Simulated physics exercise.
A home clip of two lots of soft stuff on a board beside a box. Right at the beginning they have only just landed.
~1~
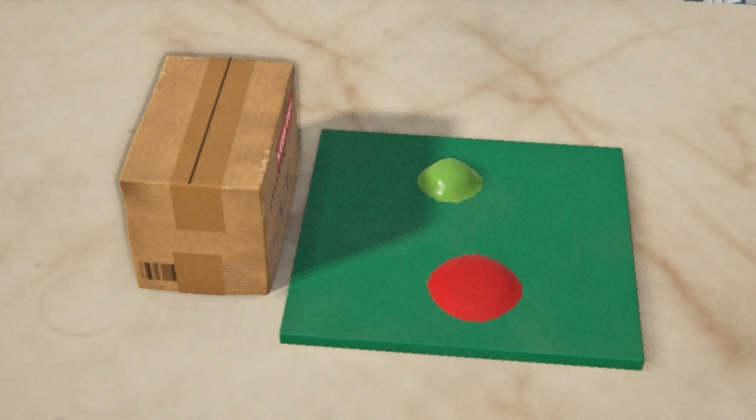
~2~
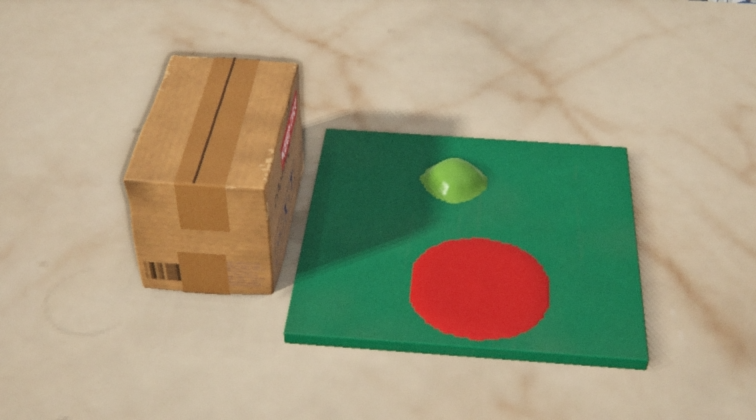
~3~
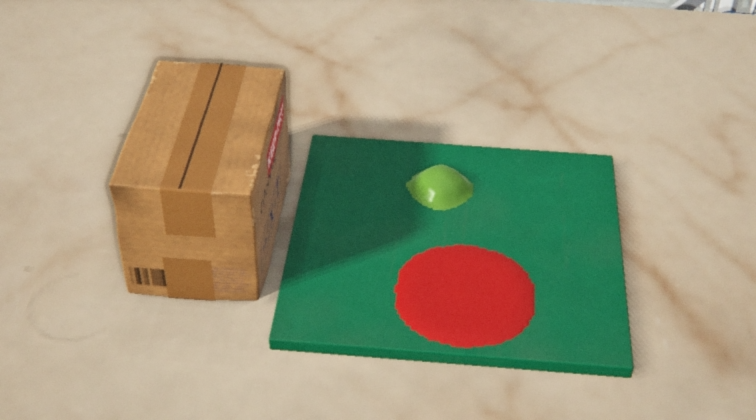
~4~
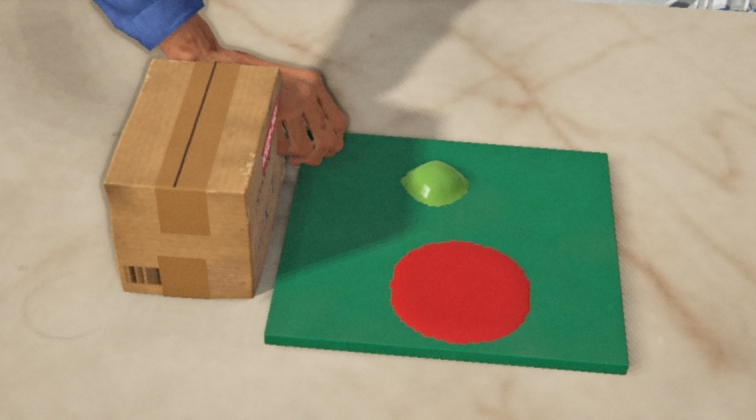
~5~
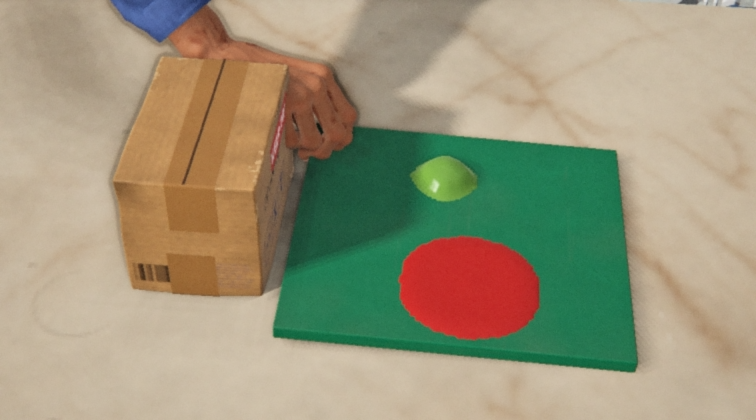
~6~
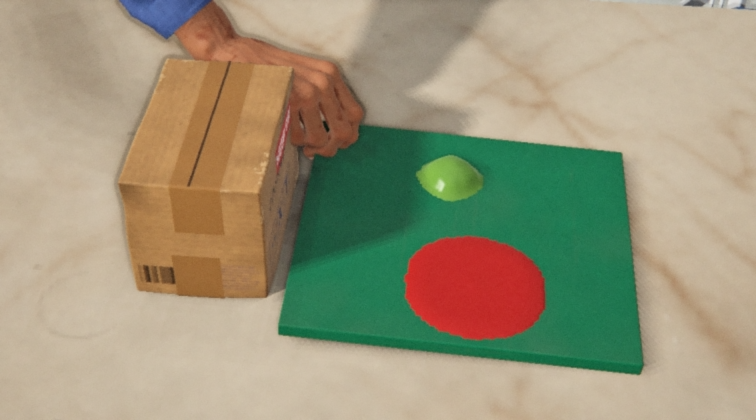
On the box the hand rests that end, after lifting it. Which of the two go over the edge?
So: The red paste, it drops off; the green paste, it is held back.
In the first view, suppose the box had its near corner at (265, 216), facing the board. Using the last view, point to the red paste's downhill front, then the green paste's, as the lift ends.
You'd find the first close to (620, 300) and the second close to (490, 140).
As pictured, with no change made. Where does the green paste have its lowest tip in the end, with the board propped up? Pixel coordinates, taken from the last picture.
Near (510, 134), roughly.
Soon after, slope about 28°; the red paste has crept down a long way; the green paste has not moved.
Later, the red paste is dripping off the low end; the green paste has not moved.
In the end, slope about 28°; the red paste is dripping off the low end; the green paste has not moved.
